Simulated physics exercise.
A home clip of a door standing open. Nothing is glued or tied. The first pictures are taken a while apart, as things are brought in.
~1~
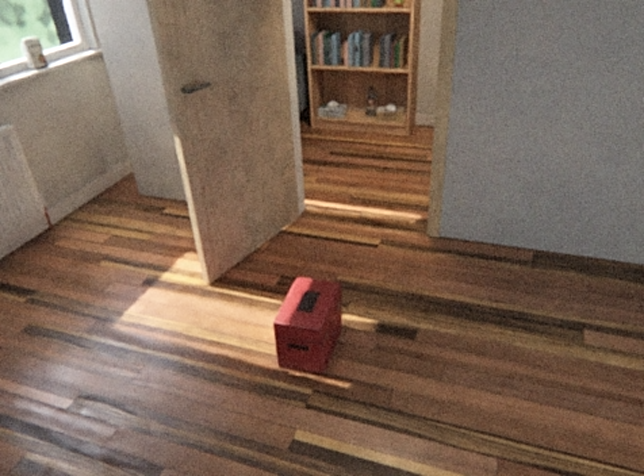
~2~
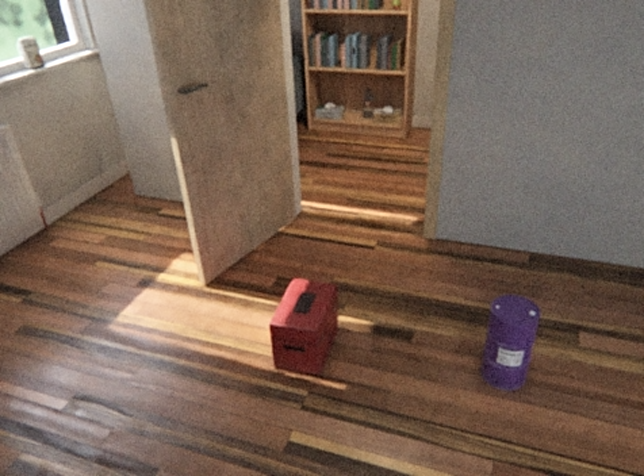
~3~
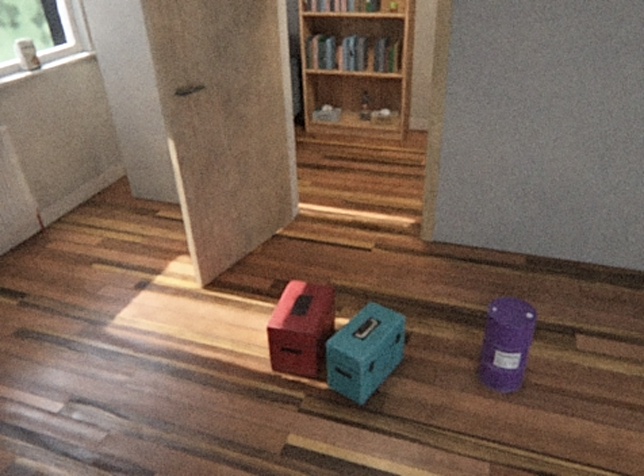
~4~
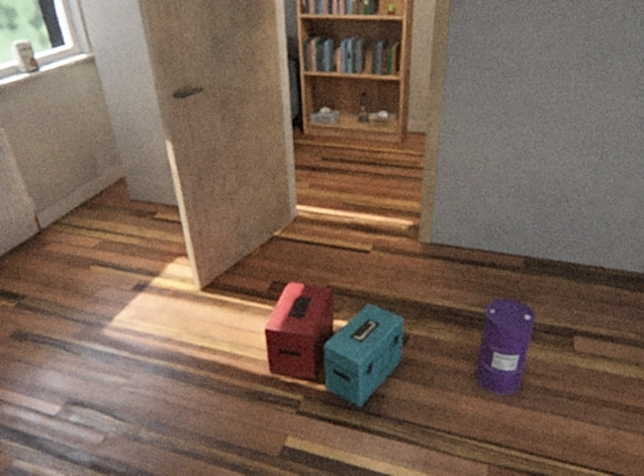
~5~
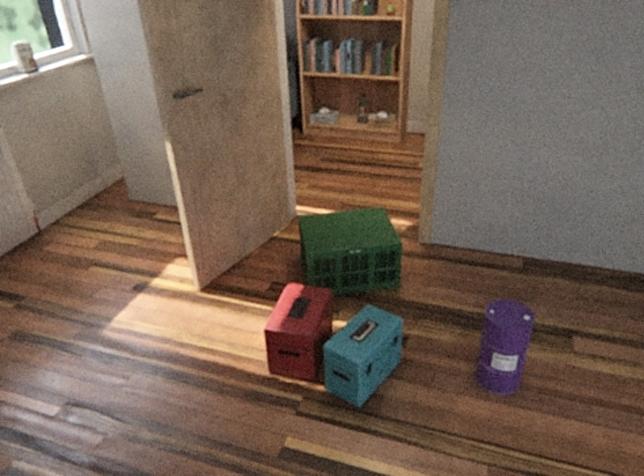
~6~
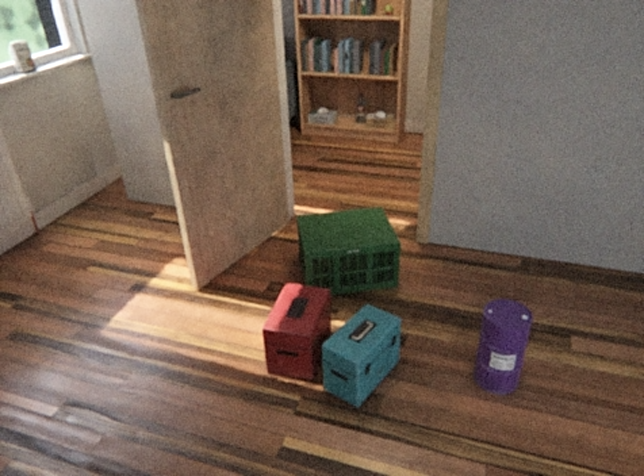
To begin with, a red toolbox sits on the wooden floor near a wide-open door. A purple canister appears to the right, then a turquoise toolbox beside the red one, and later a green chest behind them. The door stays still, and nobody is seen bringing anything in.
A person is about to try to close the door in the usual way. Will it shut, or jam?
As it turns out, it jams.
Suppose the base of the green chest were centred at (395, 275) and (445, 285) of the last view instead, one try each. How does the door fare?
First, it stops short; second, it reaches the frame.
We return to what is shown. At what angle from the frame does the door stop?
Some 45° open.
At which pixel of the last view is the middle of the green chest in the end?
Near (371, 242).
Then, 0.60 s after the last picture, door at 87°.
Then, 1.00 s after the last picture, door at 60°.
Then, 1.30 s after the last picture, door at 51°; green chest slid a little near (364, 245).
At rest, door at 47°; moved from the start, green chest; the other 3 in place. Seen from the same camera at the end, green chest near (371, 242).
